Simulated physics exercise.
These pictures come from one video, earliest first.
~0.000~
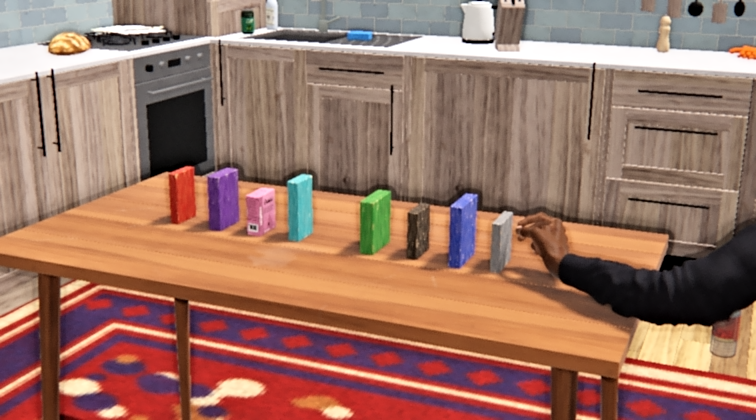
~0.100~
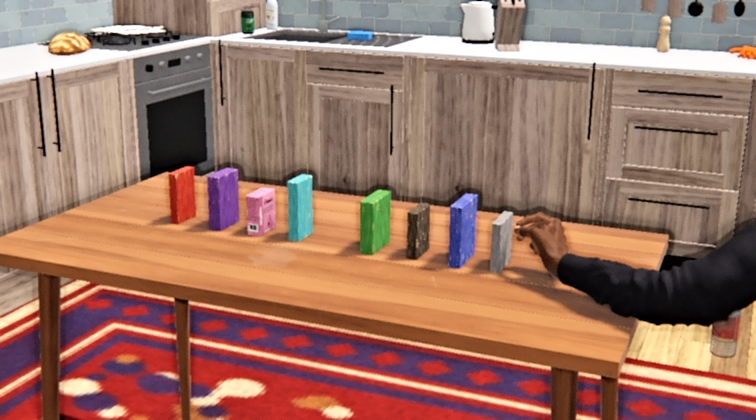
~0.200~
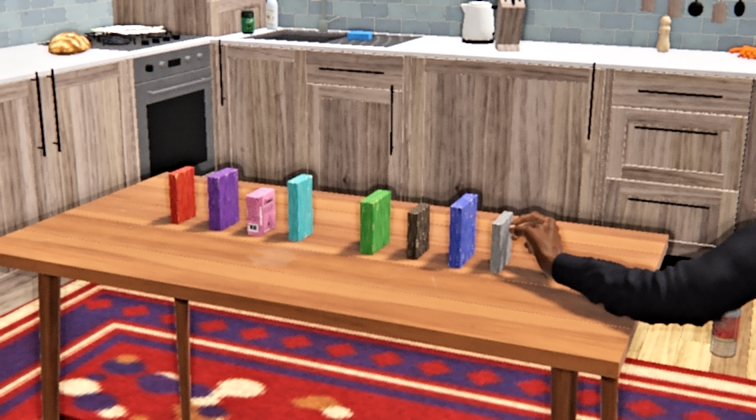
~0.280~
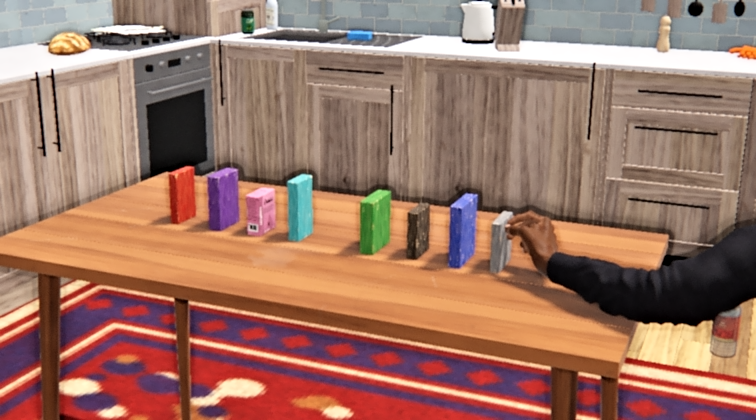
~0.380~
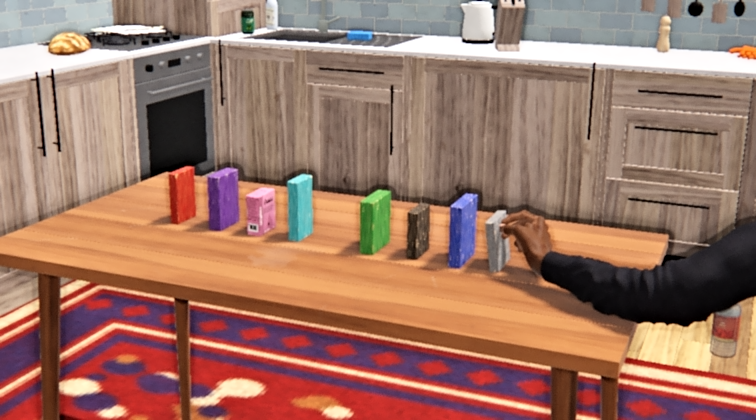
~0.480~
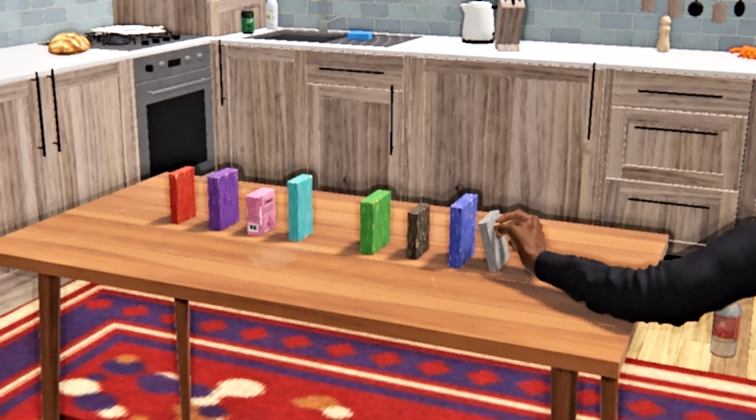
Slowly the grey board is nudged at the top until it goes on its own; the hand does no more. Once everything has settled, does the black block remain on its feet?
It is thrown off balance.
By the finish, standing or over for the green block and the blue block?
The green block goes down; the blue block goes down.
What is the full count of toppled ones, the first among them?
4 in total.
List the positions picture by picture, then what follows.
The first frame shows black block (418, 231); turquoise block (301, 208).
The second frame shows pink packet (261, 212); blue block (463, 231).
The third frame shows purple block (224, 200); turquoise block (301, 208).
The fourth frame shows green block (375, 222); pink packet (261, 212).
The fifth frame shows grey board 8° over; blue block (463, 231); purple block (224, 200).
The sixth frame shows grey board 17° over; black block (418, 231); turquoise block (301, 208).
By 0.88 s, grey board 71° over; black block tilted by 9° near (415, 230); blue block tilted by 37°.
By 1.08 s, grey board 90° over; black block on its side near (396, 247); blue block tilted by 74°; green block tilted by 16°.
By 1.68 s, grey board 90° over; black block on its side near (395, 246); green block on its side; blue block tilted by 73°.
When it is over (3.7 s), lying over on the table, green block, blue block and black block; the other 3 as before. End places, in pixels of the last picture, black block near (395, 246).
